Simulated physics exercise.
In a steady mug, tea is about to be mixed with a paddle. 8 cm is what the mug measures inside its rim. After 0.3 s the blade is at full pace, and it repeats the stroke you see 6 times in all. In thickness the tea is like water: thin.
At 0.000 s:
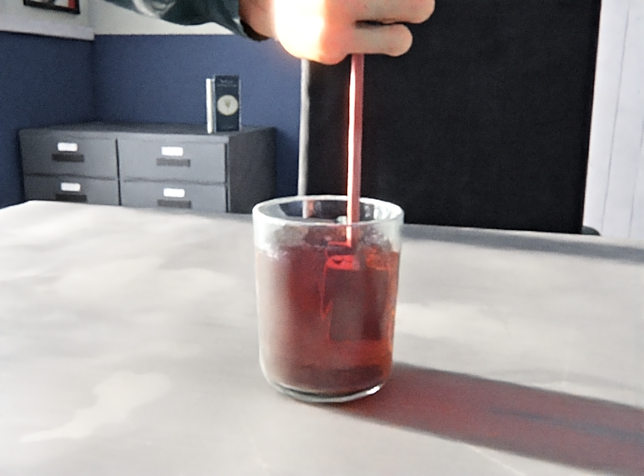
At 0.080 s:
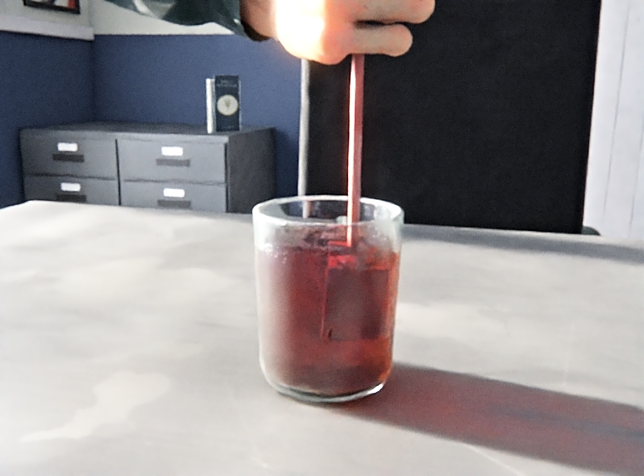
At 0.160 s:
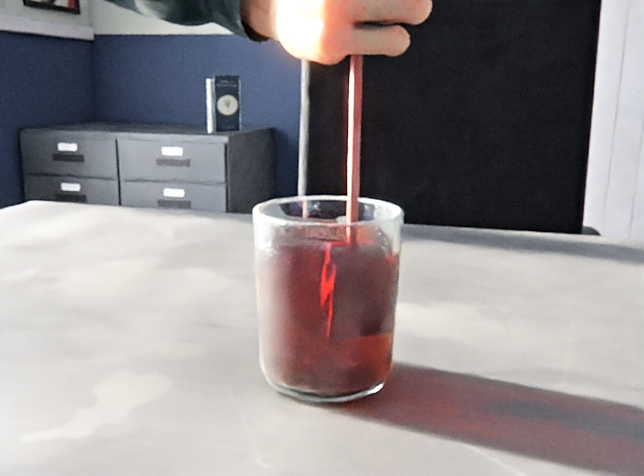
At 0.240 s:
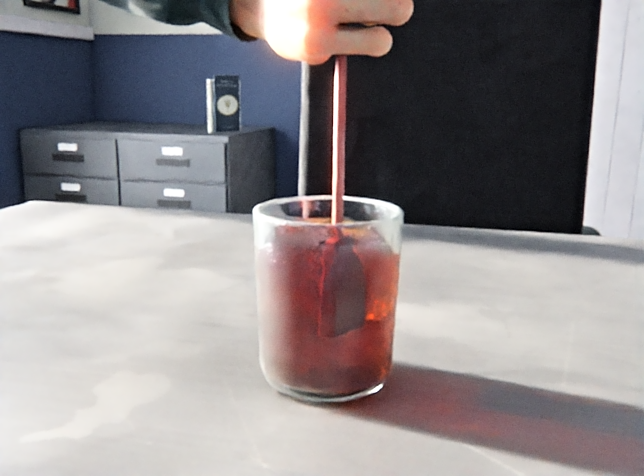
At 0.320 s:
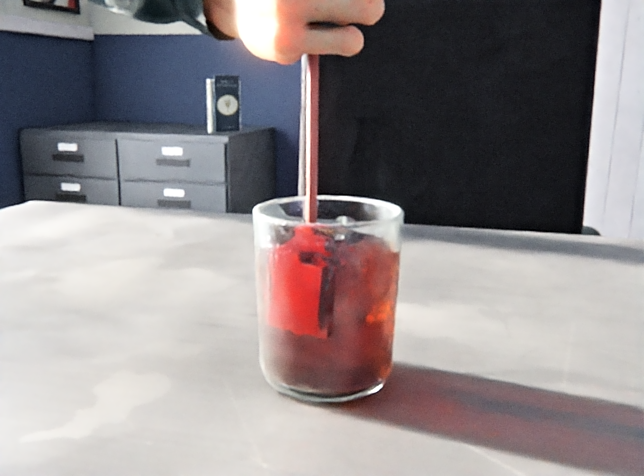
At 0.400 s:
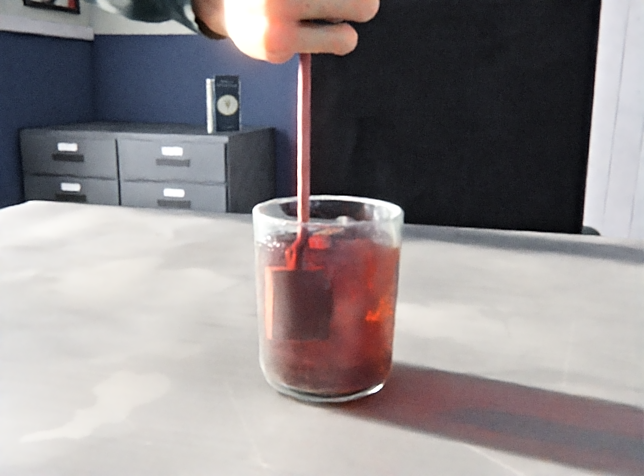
A clear glass of dark red tea stands on a pale grey tabletop, seen from slightly above, with grey drawers, a blue wall and a black panel behind. A brightly lit hand at the top grips a thin reddish stem with a flat paddle in the tea. The hand moves the stem leftward across the glass, the paddle turning and the liquid's surface rippling, while the glass and view stay still.
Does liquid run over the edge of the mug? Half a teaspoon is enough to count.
No, it ends up with nothing outside.
After 1.03 s 0 ml is over the rim.
After 1.65 s 0 ml is over the rim.
After 2.28 s 0 ml is over the rim.
After 2.91 s 0 ml is over the rim.
In the end 0 ml is over the rim.
